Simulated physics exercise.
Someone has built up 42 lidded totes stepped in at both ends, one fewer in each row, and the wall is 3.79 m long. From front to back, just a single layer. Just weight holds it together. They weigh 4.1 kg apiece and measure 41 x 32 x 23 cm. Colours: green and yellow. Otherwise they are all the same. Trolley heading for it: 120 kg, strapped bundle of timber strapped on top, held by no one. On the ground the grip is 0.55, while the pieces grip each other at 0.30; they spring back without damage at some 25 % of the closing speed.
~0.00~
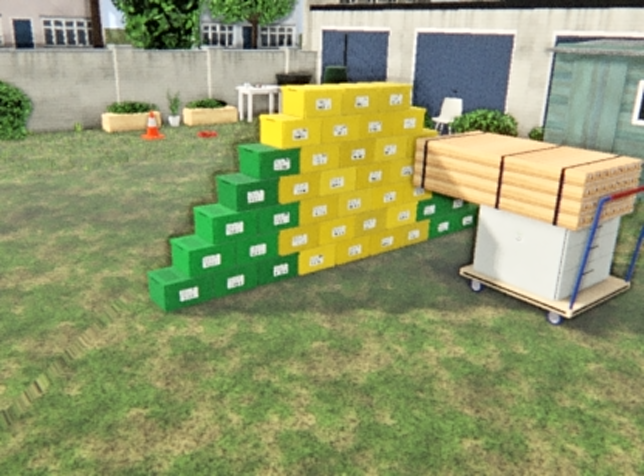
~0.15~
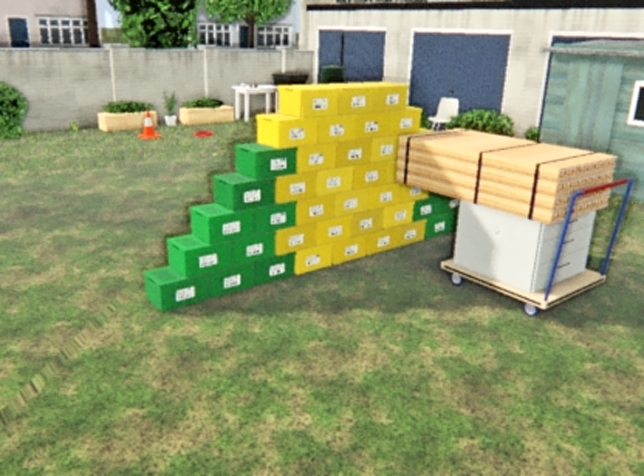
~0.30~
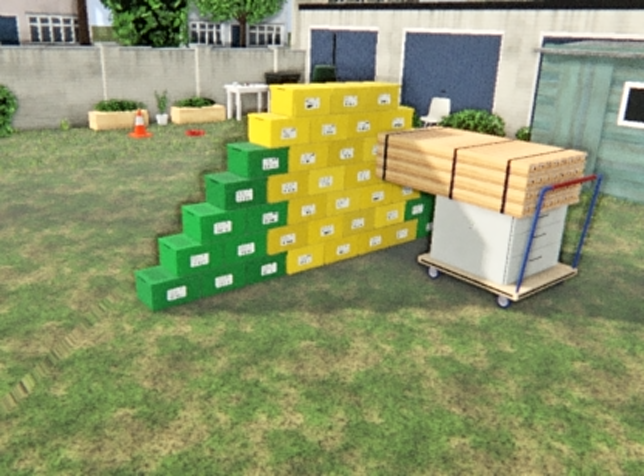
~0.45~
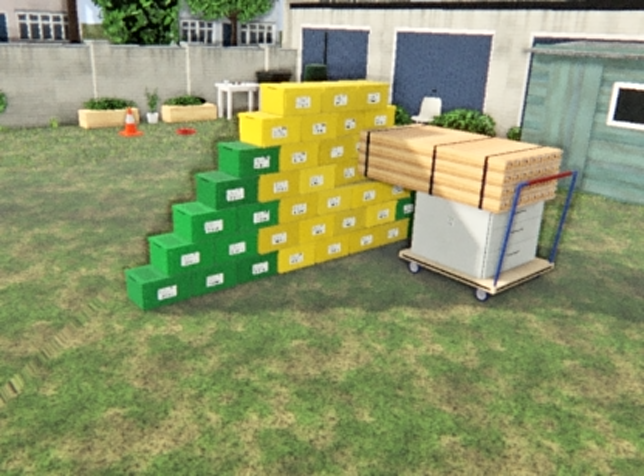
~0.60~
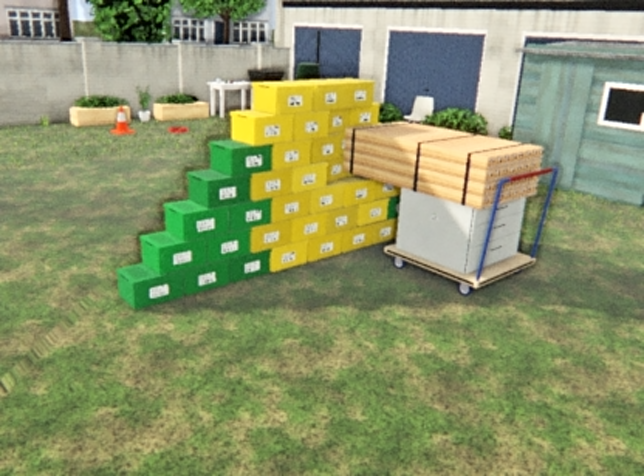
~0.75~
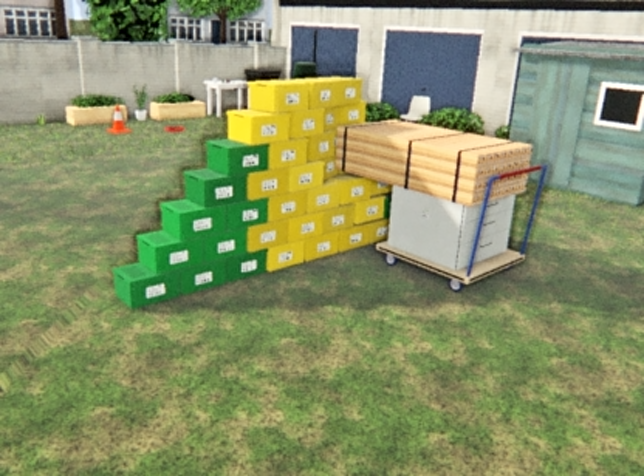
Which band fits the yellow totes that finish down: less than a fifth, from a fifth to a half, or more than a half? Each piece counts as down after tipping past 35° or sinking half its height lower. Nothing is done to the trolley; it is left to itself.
From a fifth to a half.
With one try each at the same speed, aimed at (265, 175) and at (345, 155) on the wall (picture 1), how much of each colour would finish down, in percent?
First try then second: Green 10 and 10, yellow 20 and 60 per cent.
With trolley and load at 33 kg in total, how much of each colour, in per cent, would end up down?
The split would be green 0, then yellow 0 per cent.
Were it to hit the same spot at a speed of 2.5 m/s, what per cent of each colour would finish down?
Green 10%, yellow 40%.
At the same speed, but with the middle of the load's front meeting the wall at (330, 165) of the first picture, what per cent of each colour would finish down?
Result - green: 20 %; yellow: 50 %.
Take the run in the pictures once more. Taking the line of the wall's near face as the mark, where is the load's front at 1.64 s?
Some 55 centimetres.
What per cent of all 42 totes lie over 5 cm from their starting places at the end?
Shifted share: 30 %.
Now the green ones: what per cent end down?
The green group finishes with 10% down.
After 0.98 s, load 37 cm past the wall's line, still rolling; none of the 27 yellow totes down (1 of 42 in all colours); top yellow tote 10° from how it stood.
After 1.28 s, load 47 cm past the wall's line, still rolling; 7 of the 27 yellow totes down (8 of 42 in all colours); top yellow tote 30° from how it stood.
After 1.64 s, load 56 cm past the wall's line, still rolling; 11 of the 27 yellow totes down (12 of 42 in all colours); top yellow tote 48° from how it stood, 44 cm lower.
After 2.14 s, load 64 cm past the wall's line, still rolling; 11 of the 27 yellow totes down (12 of 42 in all colours); top yellow tote 16° from how it stood, 1.00 m lower.
In the end (3.3 s), load 64 cm past the wall's line, stopped; 11 of the 27 yellow totes down (12 of 42 in all colours); top yellow tote on its side; top green tote unmoved. That is 41 per cent. From the last view, middles, top yellow tote near (95, 220), top green tote near (238, 156).
